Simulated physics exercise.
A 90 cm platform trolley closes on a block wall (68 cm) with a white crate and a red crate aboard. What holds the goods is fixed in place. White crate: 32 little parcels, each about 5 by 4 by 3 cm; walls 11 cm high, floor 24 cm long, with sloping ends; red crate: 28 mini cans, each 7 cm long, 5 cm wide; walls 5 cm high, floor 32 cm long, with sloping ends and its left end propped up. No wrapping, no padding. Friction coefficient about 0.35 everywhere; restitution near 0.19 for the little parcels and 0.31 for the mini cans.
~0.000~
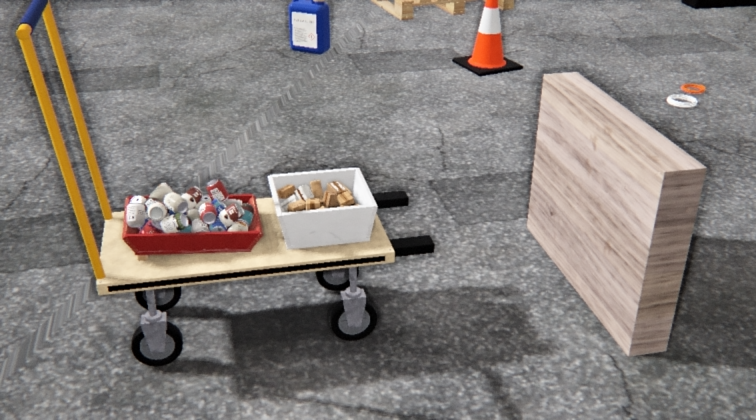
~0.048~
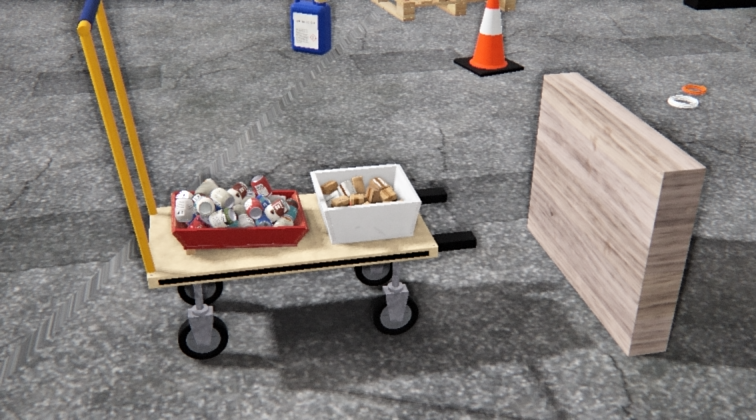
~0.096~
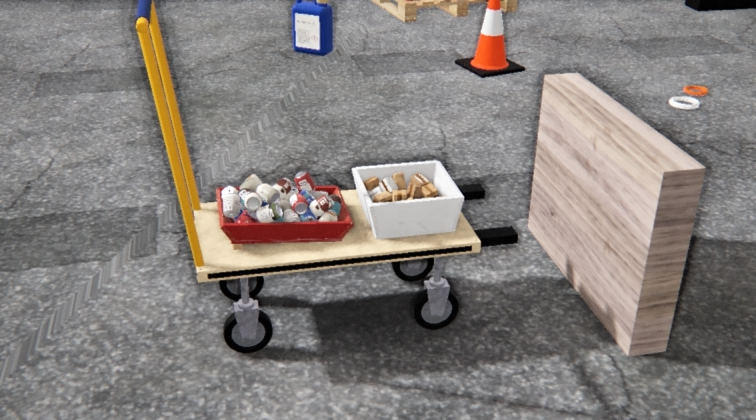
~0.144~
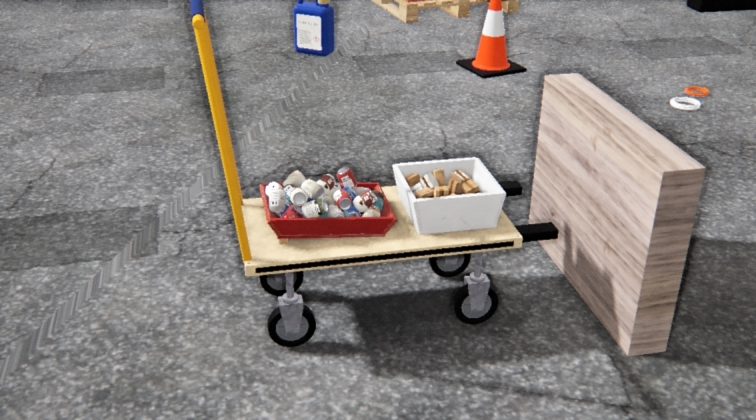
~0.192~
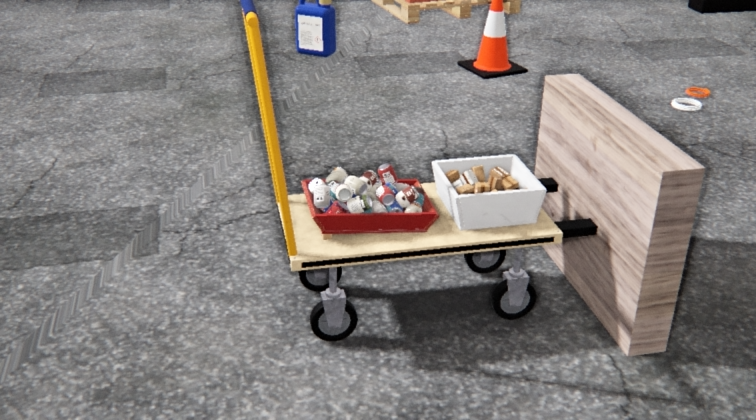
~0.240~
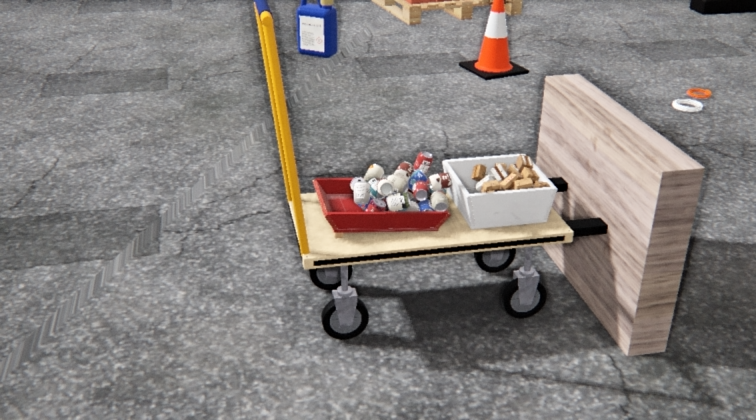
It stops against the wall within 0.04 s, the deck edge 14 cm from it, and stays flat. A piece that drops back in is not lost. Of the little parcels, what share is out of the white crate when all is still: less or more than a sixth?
The white crate loses fewer than one in six of its little parcels.
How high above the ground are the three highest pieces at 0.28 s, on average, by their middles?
Roughly 56 cm.
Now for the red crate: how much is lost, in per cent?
Lost: Red crate 55 per cent.
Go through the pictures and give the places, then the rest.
In the first picture (we follow the rim corner now nearest the camera; the camera moves round a little), white crate at (282, 214); red crate at (125, 235); 61 cm still to roll; nothing out yet.
The second picture shows white crate at (328, 209); red crate at (175, 230); 47 cm still to roll.
The third picture shows white crate at (373, 205); red crate at (223, 224); 32 cm still to roll.
The fourth picture shows white crate at (417, 200); red crate at (270, 219); 18 cm still to roll.
The fifth picture shows white crate at (459, 196); red crate at (315, 215); stopping.
The sixth picture shows white crate at (470, 195); red crate at (327, 213); stopped; nothing out yet.
After 0.28 s, 0 of 32 out of the white crate and 5 of 28 out of the red crate.
After 0.40 s, 0 of 32 out of the white crate and 13 of 28 out of the red crate.
After 0.63 s, 1 of 32 out of the white crate and 15 of 28 out of the red crate.
Outcome (at 1.14 s), 1 of 32 out of the white crate and 16 of 28 out of the red crate. Asked share, 1 of 32, 3 per cent.
